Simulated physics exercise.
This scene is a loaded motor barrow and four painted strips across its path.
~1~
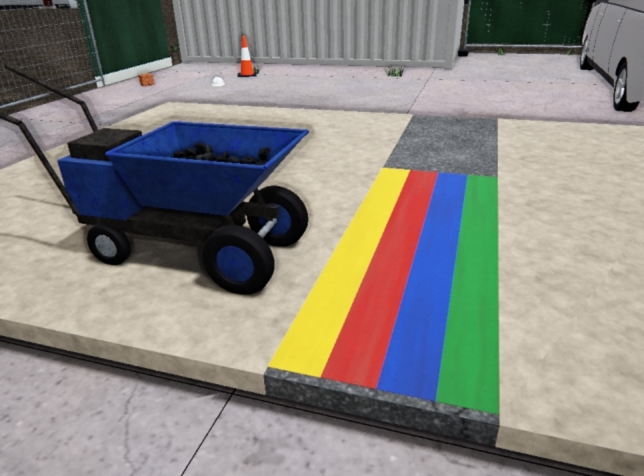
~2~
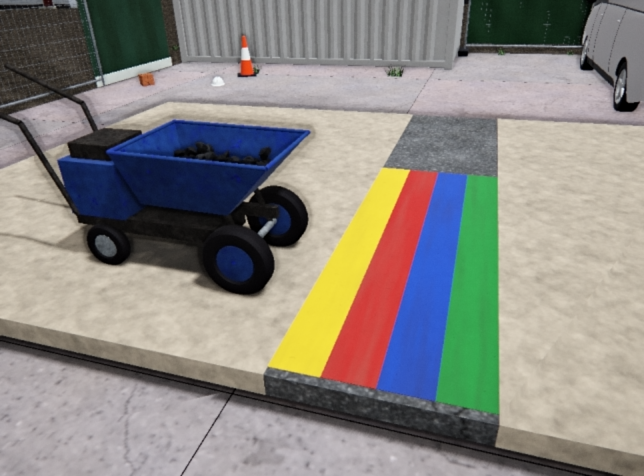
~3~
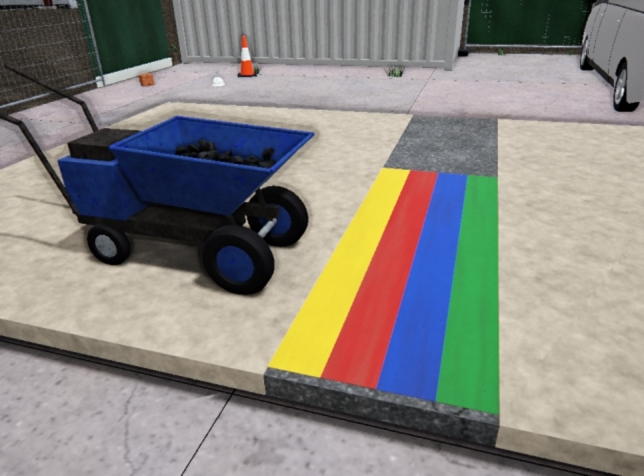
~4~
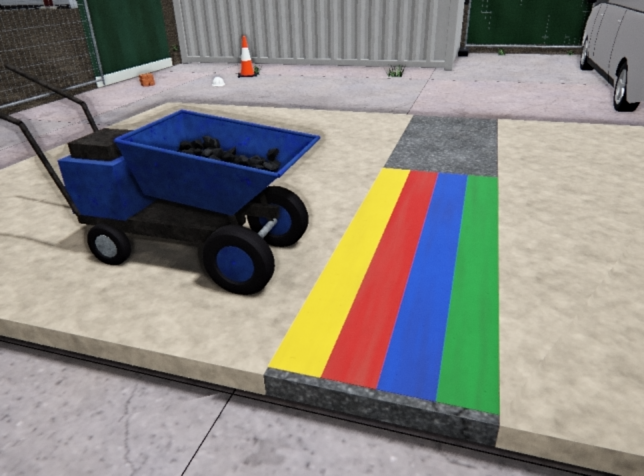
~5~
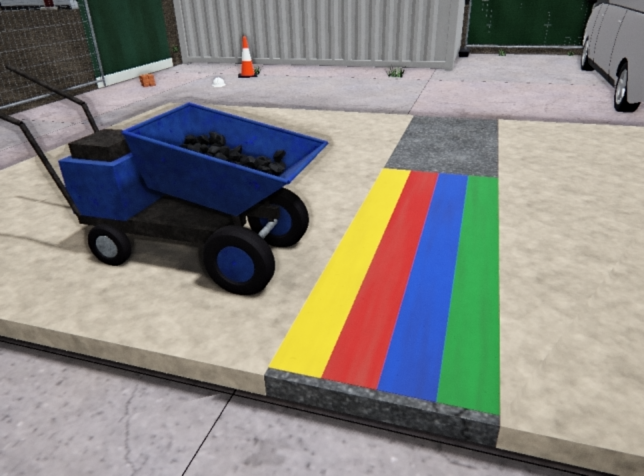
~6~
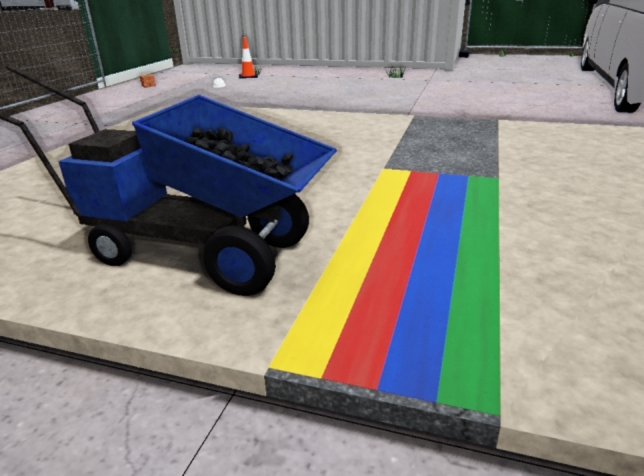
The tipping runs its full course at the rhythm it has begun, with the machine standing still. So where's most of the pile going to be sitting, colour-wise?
Most of it sits on red.
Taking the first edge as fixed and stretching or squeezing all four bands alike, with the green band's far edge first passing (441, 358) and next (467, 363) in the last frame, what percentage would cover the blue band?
About 30 % and 20 %.
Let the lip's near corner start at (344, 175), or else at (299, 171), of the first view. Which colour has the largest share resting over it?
First spot: The strip in green; second spot: Blue.
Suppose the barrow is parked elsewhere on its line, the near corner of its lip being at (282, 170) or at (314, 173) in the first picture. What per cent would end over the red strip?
20 % and 0 %.
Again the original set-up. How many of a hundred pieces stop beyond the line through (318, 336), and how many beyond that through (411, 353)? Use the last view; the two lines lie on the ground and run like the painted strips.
In order, some 70 % then some 20 %.
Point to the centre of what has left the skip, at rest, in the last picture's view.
The centre settles at about (404, 281).
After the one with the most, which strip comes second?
The second place goes to that blue strip.
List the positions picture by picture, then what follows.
The first frame shows lip of the skip at (264, 168), level; top of the load at (206, 166), lumps of coal; yellow strip at (315, 330); red strip at (364, 339); blue strip at (415, 348); green strip at (470, 358).
The second frame shows lip of the skip at (266, 169), level; top of the load at (207, 165).
The third frame shows lip of the skip at (271, 172), tipped barely; top of the load at (196, 165).
The fourth frame shows lip of the skip at (278, 176), tipped a little; top of the load at (189, 156).
The fifth frame shows lip of the skip at (288, 182), tipped a little; top of the load at (195, 153).
The sixth frame shows lip of the skip at (298, 191), tipped clearly; top of the load at (203, 147); yellow strip at (315, 331); red strip at (364, 340); blue strip at (416, 349); green strip at (471, 359).
Soon, skip tipped steeply; all in the skip.
A while on, skip tipped right over; most in the skip; a stray few over the yellow strip; about a quarter over the red strip; a stray few over the blue strip.
Towards the end, skip tipped right over; about a quarter in the skip; a stray few over the yellow strip; about a third over the red strip; about a quarter over the blue strip; a small part over the green strip.
Finally, skip tipped right over; about a quarter in the skip; a stray few over the yellow strip; about a third over the red strip; about a quarter over the blue strip; a small part over the green strip; a stray few off the paint.
